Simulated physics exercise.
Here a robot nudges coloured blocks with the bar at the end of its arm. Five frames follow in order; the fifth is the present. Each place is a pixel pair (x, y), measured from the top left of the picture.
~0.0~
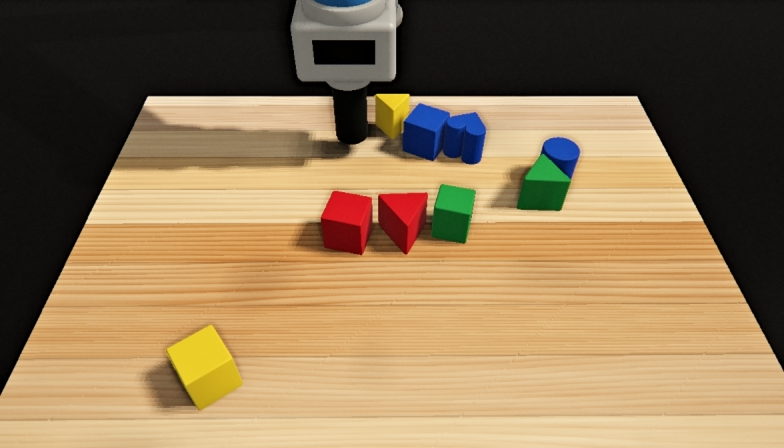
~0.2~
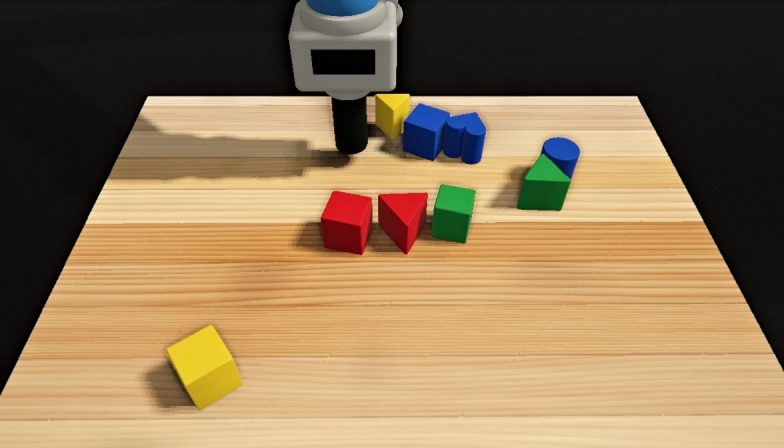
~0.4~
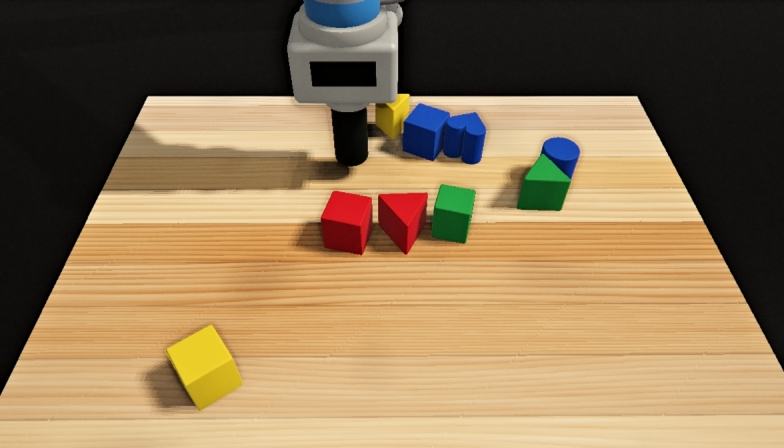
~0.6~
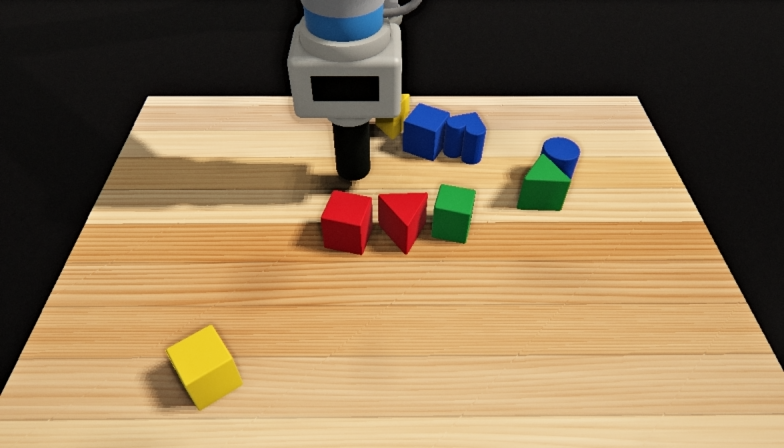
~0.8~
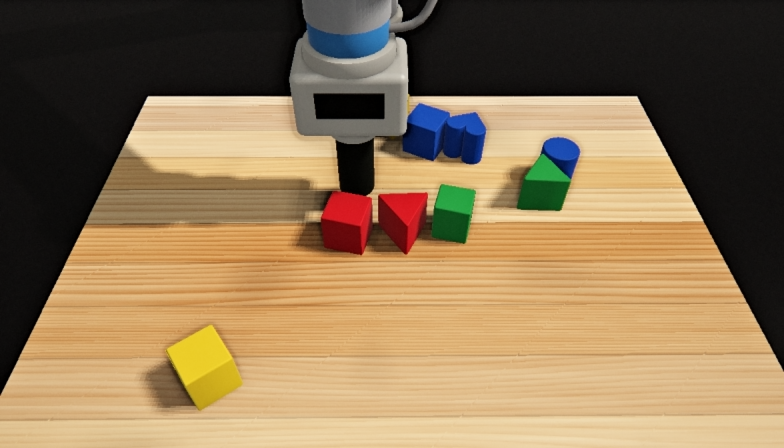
We see a robot arm with a black bar at its end above a wooden table of red, green, blue and yellow blocks; the bar moves steadily nearer the red square block, while all the blocks stay still.
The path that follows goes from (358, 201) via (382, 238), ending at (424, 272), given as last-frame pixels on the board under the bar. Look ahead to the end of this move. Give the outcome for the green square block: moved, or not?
Left where it is.
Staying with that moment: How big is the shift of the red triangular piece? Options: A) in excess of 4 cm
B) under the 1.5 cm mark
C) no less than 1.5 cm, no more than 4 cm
My pick is A.
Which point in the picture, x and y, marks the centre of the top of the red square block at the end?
It should be at about (345, 224).
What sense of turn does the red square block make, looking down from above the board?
Viewed from the top, it goes clockwise.
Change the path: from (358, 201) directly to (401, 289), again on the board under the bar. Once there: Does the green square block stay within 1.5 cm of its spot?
I'd say yes.
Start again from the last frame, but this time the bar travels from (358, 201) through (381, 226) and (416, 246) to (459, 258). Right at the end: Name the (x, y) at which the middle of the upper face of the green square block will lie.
The top centre is at (477, 199).
What follows on the original path. One third of the way, bar (371, 213); red square block (345, 220), turned 30° clockwise; red triangular piece (415, 209), turned 20° anticlockwise.
Two thirds of the way, bar (396, 236); red square block (345, 224), turned 40° clockwise; red triangular piece (432, 219), turned 80° anticlockwise.
At the end, bar (425, 258); red square block (345, 224), turned 40° clockwise; red triangular piece (457, 228), turned 125° anticlockwise; green square block still.
